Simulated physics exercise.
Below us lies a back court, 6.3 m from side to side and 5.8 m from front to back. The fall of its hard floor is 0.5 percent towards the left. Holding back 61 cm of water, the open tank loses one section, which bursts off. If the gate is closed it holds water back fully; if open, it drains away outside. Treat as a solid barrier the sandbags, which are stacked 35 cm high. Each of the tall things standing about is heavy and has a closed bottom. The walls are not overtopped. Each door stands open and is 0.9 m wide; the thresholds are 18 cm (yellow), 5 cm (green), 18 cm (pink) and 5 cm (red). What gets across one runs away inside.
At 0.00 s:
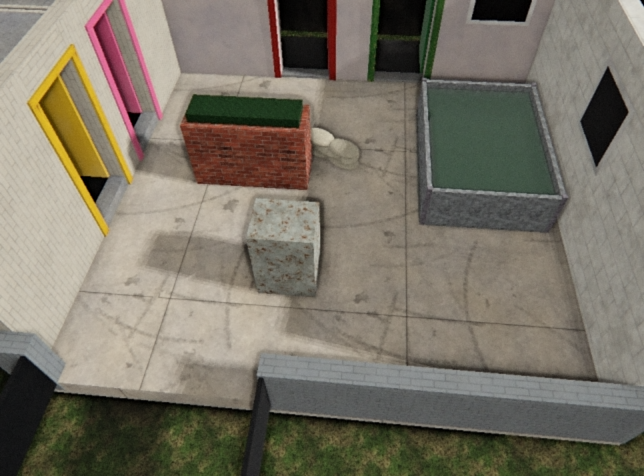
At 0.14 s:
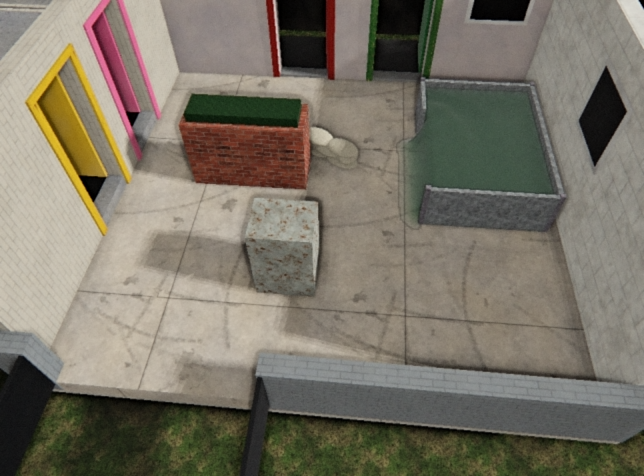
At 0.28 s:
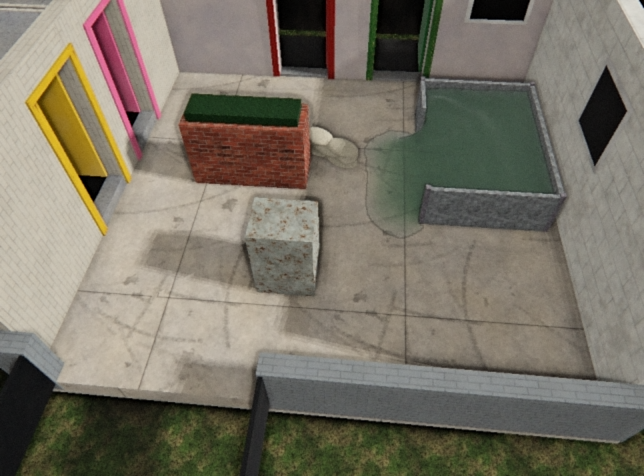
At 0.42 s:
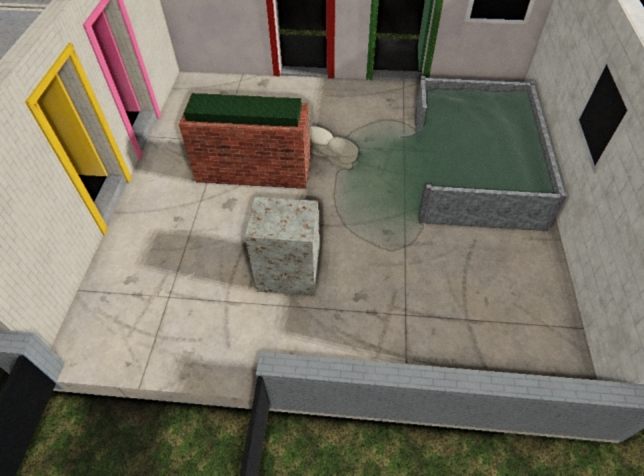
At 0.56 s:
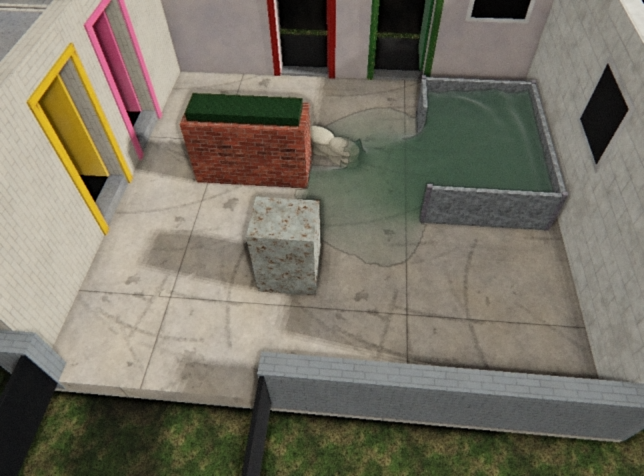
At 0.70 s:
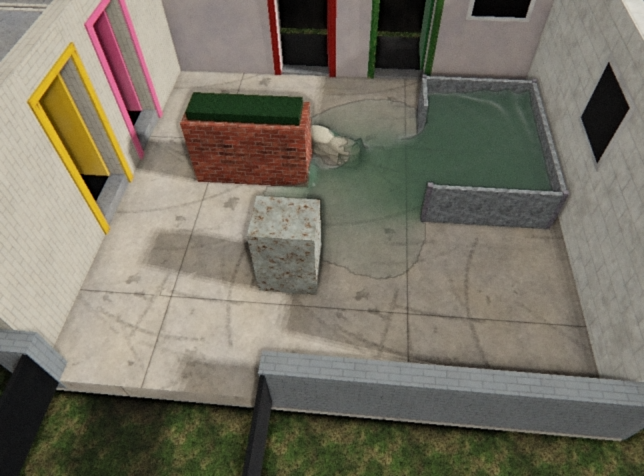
Green water pours from the open tank's left side and spreads left across the court floor.
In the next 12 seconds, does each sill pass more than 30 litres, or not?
In the end the yellow door undershoots the limit, the green door undershoots the limit, the pink door undershoots the limit, the red door overshoots the limit.
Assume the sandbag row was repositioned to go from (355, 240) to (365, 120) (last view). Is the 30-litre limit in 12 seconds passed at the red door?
Then, at red, the limit is respected.
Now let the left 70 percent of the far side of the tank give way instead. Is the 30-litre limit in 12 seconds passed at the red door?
In that case, red door: Less than that.
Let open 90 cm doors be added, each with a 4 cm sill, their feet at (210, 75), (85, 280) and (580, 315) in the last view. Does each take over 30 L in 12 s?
In turn: Beyond it, beyond it, short of it.
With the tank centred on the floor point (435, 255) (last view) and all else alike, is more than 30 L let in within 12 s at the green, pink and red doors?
So the green door keeps within it, the pink door keeps within it and the red door keeps within it.
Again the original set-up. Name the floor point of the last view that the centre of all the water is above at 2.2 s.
The water's centre sits at about (359, 183).
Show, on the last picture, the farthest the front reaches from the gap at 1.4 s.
(134, 201).
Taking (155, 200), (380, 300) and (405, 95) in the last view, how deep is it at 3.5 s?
Depths: About 8, 2 and 2 centimetres.
After 1.4 s water covers 30 % of the floor and is deepest (40 cm) near (355, 170); yellow door not reached, green door not reached, pink door not reached, red door not reached.
After 2.2 s water covers 55 % of the floor and is deepest (35 cm) near (296, 251); yellow door 16 cm at the sill, 0 L in, green door 1 cm at the sill, 0 L in, pink door not reached, red door 11 cm at the sill, 25 L in.
After 3.5 s water covers 65 % of the floor and is deepest (22 cm) near (49, 359); yellow door 21 cm at the sill, 7 L in, green door 3 cm at the sill, 0 L in, pink door 12 cm at the sill, 0 L in, red door 11 cm at the sill, 81 L in.
After 7.0 s water covers 85 % of the floor and is deepest (15 cm) near (243, 156); yellow door 9 cm at the sill, 11 L in, green door 2 cm at the sill, 0 L in, pink door 11 cm at the sill, 1 L in, red door 9 cm at the sill, 119 L in.
After 12.0 s water covers 95 % of the floor and is deepest (9 cm) near (492, 85); yellow door 7 cm at the sill, 11 L in, green door 5 cm at the sill, 0 L in, pink door 7 cm at the sill, 1 L in, red door 7 cm at the sill, 138 L in.
